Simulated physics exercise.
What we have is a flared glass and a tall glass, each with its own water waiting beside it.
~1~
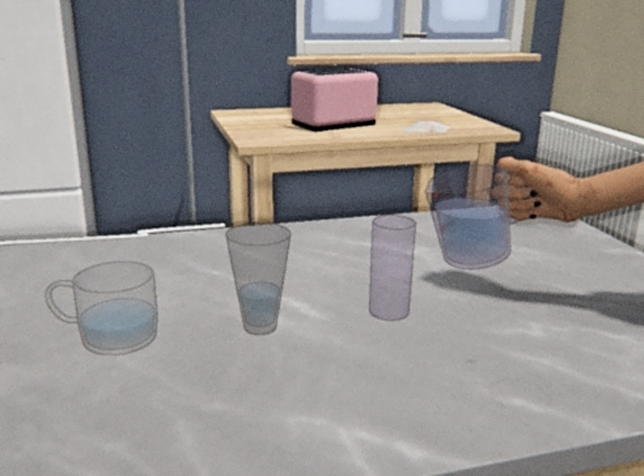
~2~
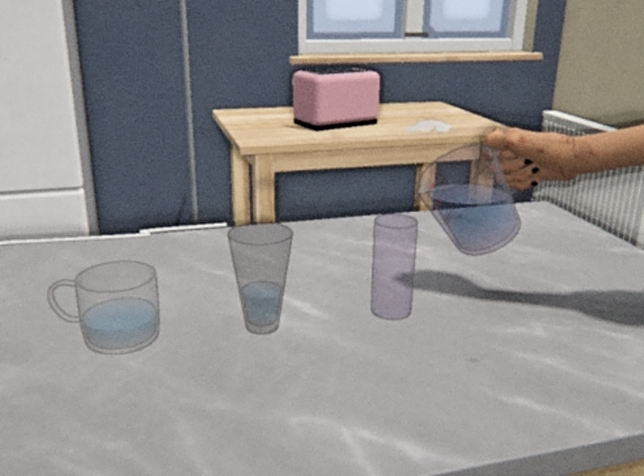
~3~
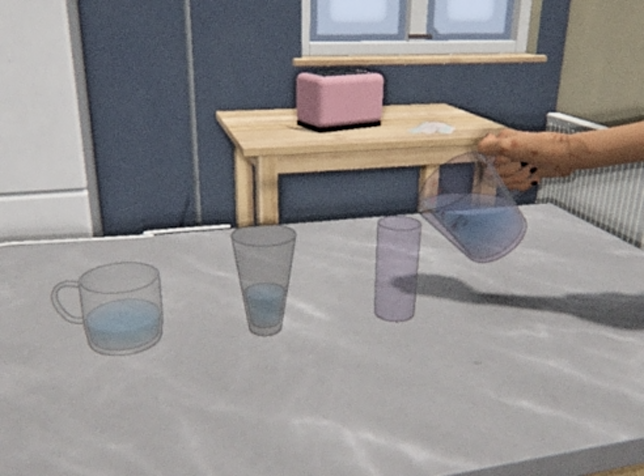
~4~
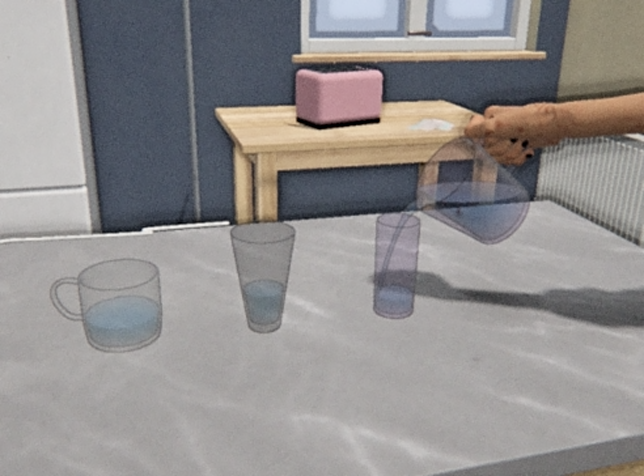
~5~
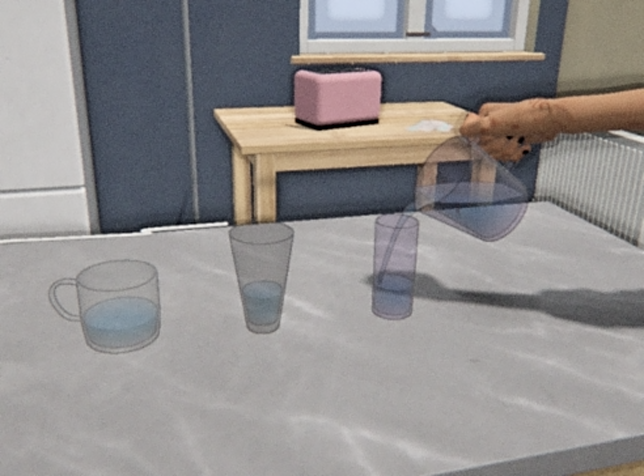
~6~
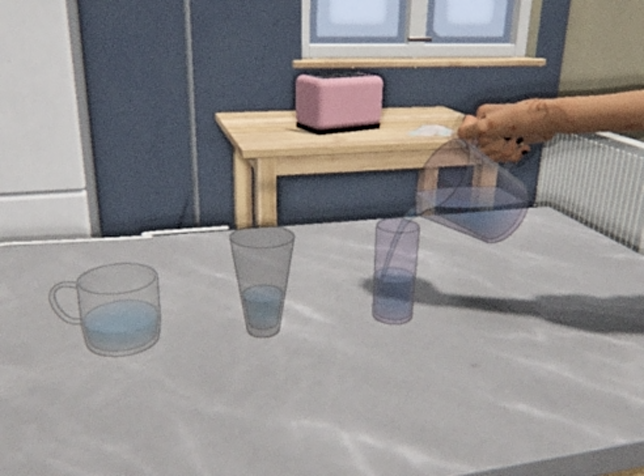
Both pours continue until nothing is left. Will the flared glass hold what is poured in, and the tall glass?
The flared glass ends up with all of it. The tall glass ends up brimming over.
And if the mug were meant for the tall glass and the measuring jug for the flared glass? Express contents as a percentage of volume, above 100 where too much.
The first sits near 60 per cent of capacity and the second near 150 per cent.
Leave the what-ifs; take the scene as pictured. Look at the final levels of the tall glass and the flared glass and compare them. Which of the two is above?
The level ends higher in the tall glass on the right.
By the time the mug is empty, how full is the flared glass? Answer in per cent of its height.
The level sits near 80 per cent of the height.
Shortly, the tall glass is nearly full.
Then, the tall glass is full to the brim, some went over its rim.
At the finish, the flared glass is about three quarters full; the tall glass is full to the brim, some went over its rim.
